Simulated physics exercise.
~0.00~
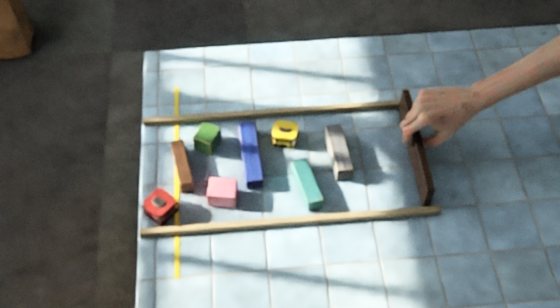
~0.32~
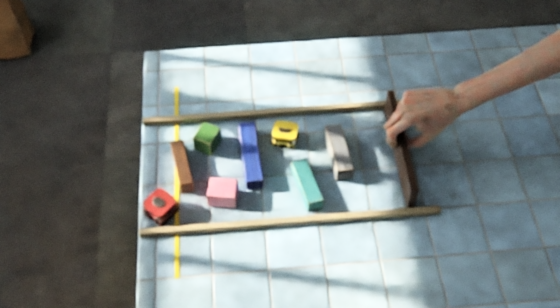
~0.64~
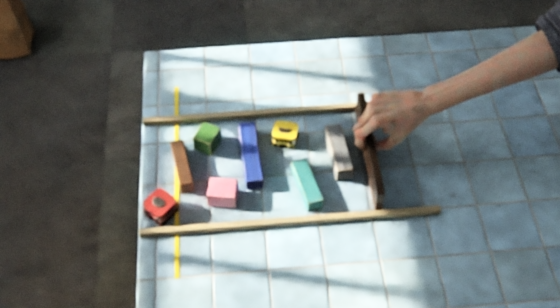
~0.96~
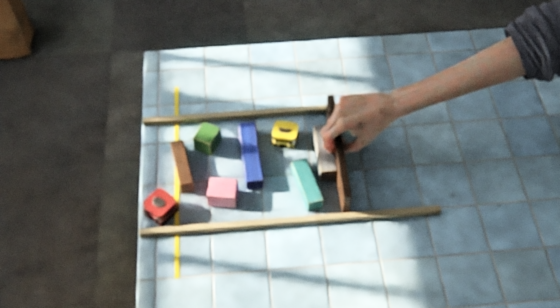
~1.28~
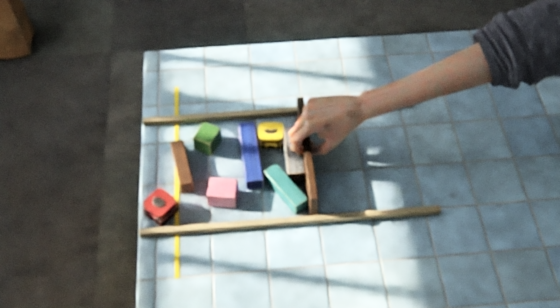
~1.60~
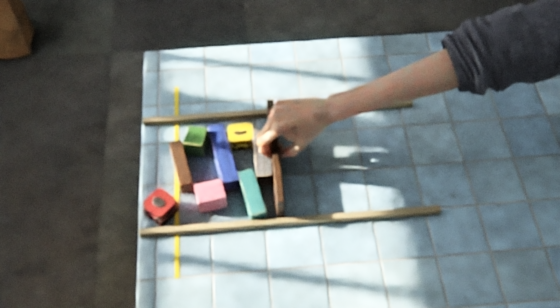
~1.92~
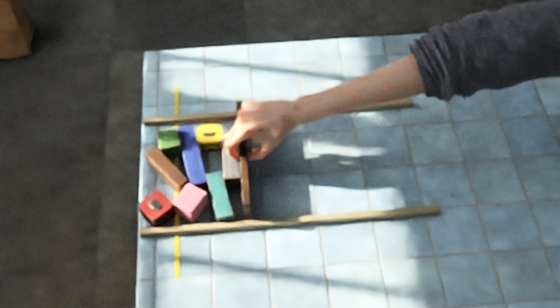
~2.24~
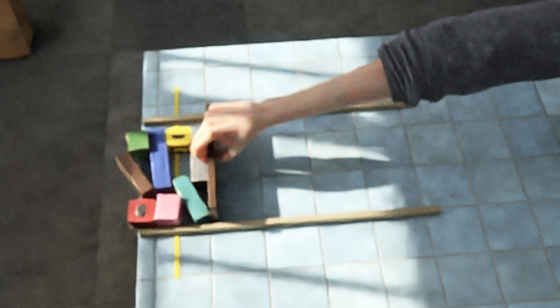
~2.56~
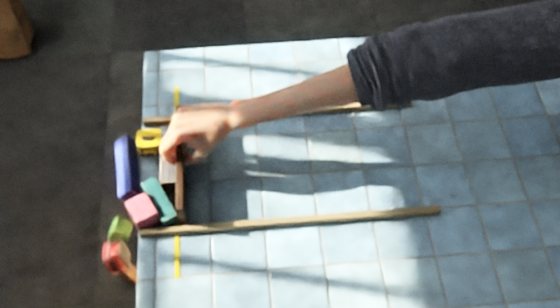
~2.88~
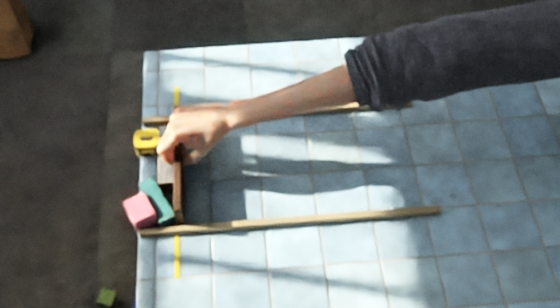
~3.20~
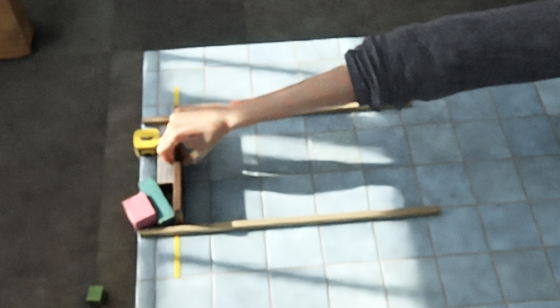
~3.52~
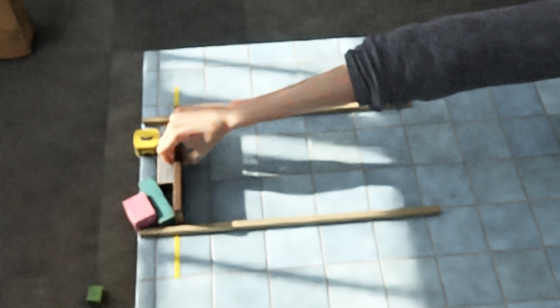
A hand slides a board left between two rails, pushing several colourful blocks off the table's edge.
